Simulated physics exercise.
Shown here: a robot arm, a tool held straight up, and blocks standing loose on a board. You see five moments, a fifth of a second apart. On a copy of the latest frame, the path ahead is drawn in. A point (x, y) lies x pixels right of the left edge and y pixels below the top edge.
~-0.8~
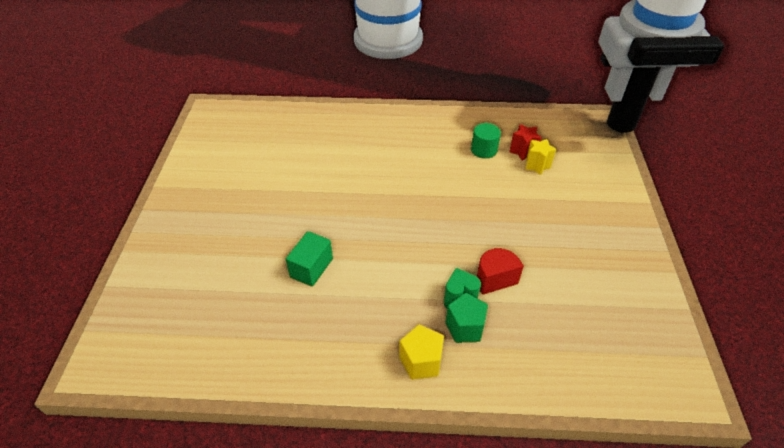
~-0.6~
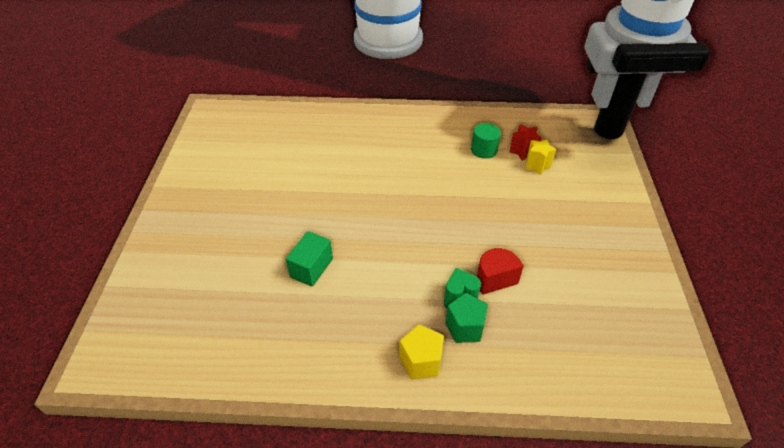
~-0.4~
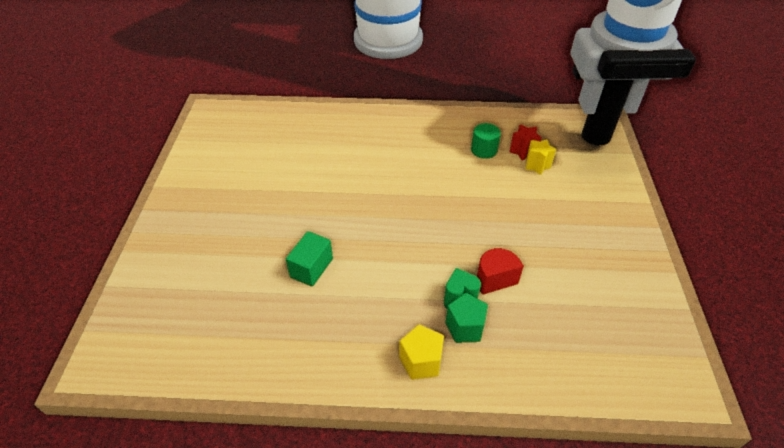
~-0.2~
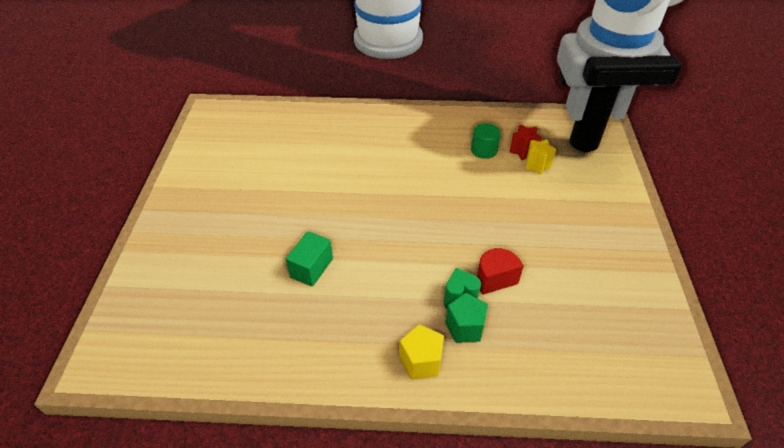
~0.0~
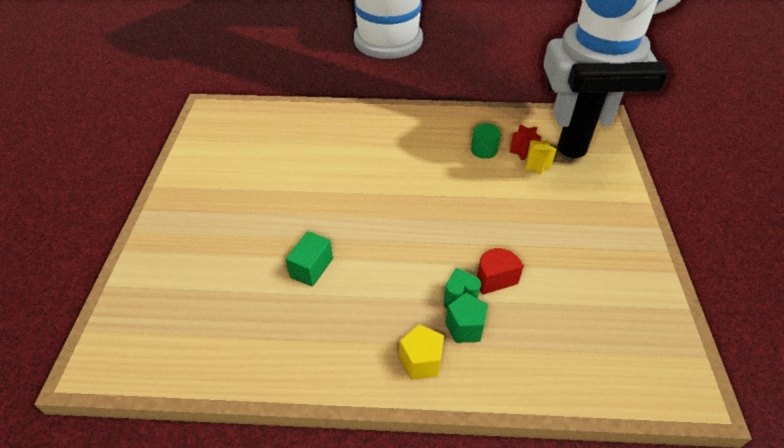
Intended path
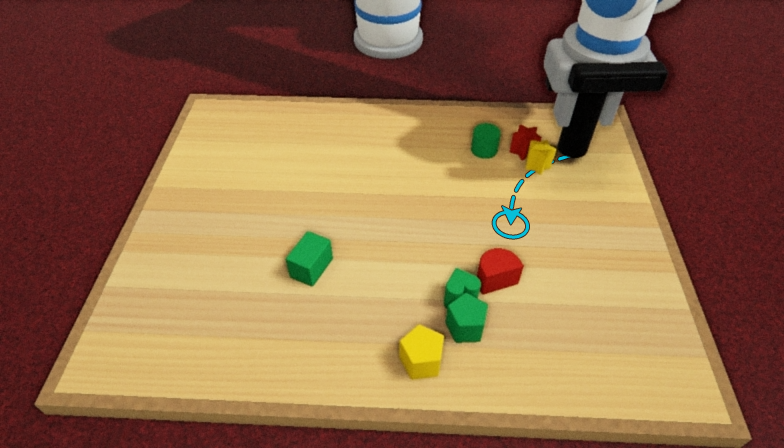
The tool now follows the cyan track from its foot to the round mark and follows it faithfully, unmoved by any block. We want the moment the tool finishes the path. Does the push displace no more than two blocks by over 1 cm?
Answer: Yes.
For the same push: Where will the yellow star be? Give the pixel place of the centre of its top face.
If I read the scene right, the answer is (493, 168).
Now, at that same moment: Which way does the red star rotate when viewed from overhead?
It makes a clockwise turn.
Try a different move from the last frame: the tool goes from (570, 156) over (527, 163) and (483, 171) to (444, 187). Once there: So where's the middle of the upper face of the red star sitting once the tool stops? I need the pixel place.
I expect it at (510, 129).
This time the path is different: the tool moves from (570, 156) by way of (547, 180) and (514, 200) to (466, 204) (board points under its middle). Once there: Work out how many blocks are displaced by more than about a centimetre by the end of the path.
Moved: Just one.
Path on the board, from (570, 156) over (536, 169) and (515, 192) to (511, 224).
What follows on the original path. One third of the way, tool at (538, 162); red star at (523, 132), turned 25° clockwise; yellow star at (519, 156).
Two thirds of the way, tool at (517, 186); red star at (523, 132), turned 25° clockwise; yellow star at (493, 167), turned 40° clockwise.
At the end, tool at (512, 217); green round block in place; red star at (523, 132), turned 25° clockwise; yellow star at (493, 168), turned 50° clockwise.
